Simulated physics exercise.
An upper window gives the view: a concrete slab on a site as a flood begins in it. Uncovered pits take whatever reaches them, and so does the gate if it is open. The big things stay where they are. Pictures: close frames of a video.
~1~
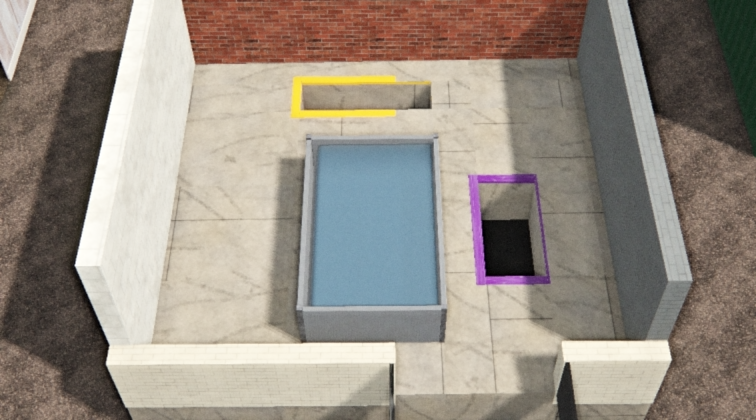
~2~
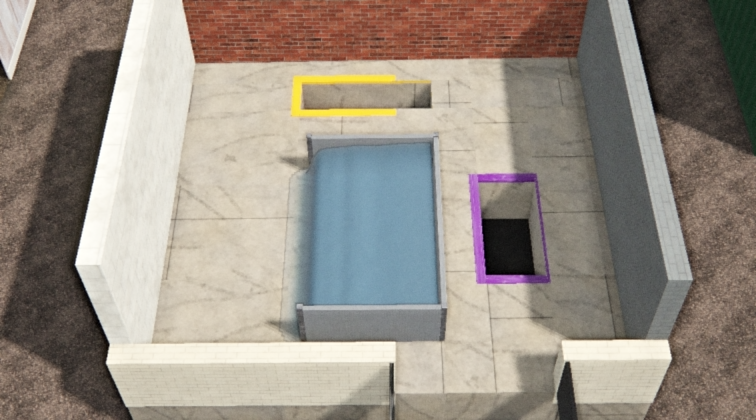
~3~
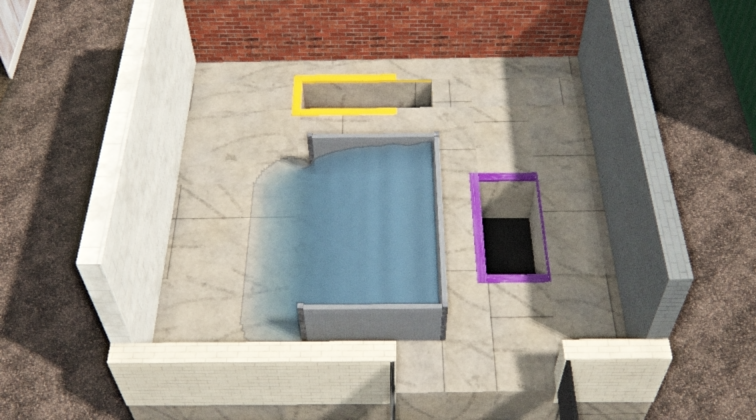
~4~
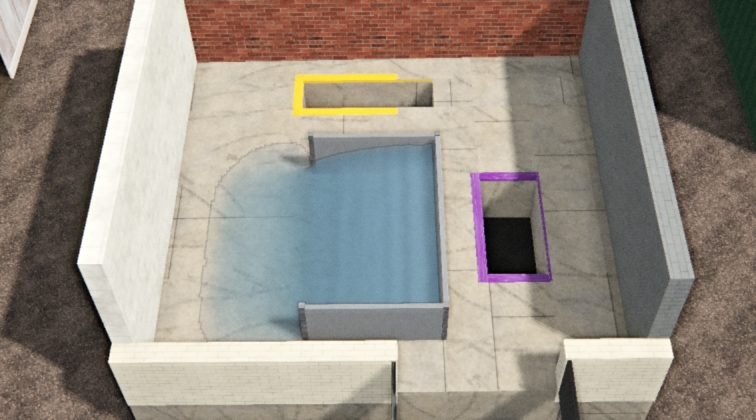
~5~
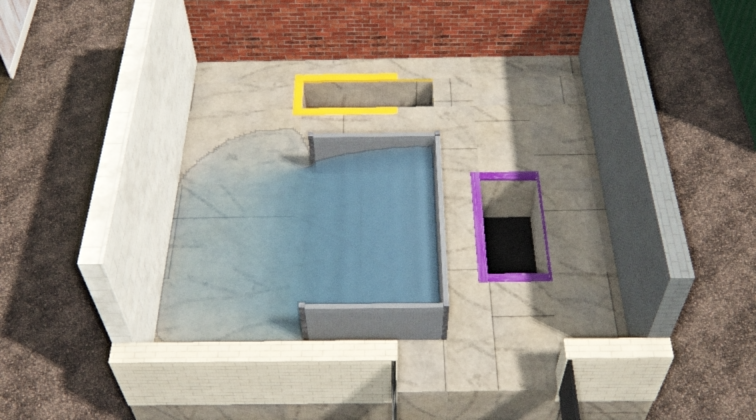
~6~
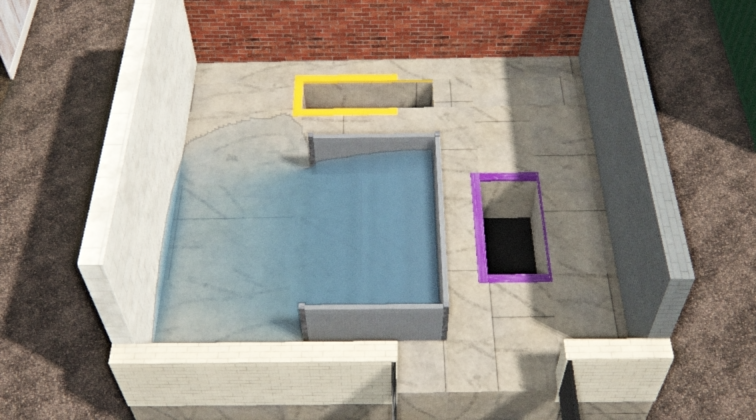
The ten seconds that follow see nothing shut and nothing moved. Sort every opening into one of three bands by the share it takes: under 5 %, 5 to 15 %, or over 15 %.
The gate takes 5 to 15 %; the purple pit takes under 5 %; the yellow pit takes over 15 %.
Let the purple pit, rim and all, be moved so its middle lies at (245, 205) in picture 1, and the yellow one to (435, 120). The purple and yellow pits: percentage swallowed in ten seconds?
Purple 75 %; yellow 4 %.
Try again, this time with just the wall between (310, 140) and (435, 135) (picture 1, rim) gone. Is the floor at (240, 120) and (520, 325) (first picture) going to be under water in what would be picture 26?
Respectively: Swamped and spared.
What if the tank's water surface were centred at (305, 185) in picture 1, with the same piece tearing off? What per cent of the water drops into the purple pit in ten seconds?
The purple pit ends up with 10 per cent.
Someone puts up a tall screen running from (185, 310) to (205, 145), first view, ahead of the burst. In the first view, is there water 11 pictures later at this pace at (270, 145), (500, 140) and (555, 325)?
Swamped, untouched, untouched.
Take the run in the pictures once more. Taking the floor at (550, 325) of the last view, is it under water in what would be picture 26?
Submerged.
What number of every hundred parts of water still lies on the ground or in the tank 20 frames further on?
I'd estimate close to 94 per cent.
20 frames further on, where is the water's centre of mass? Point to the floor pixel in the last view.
Somewhere around (281, 224) in the last view.
A moment on, water covers 35 % of the floor; the gate 0 %, the purple pit 0 %, the yellow pit 0 %.
Next, water covers 40 % of the floor; the gate 0 %, the purple pit 0 %, the yellow pit 0 %.
Then, water covers 65 % of the floor; the gate 1 %, the purple pit 0 %, the yellow pit 6 %.
Later, water covers 75 % of the floor; the gate 5 %, the purple pit 1 %, the yellow pit 22 %.
In the end, water covers 90 % of the floor; the gate 7 %, the purple pit 3 %, the yellow pit 35 %.
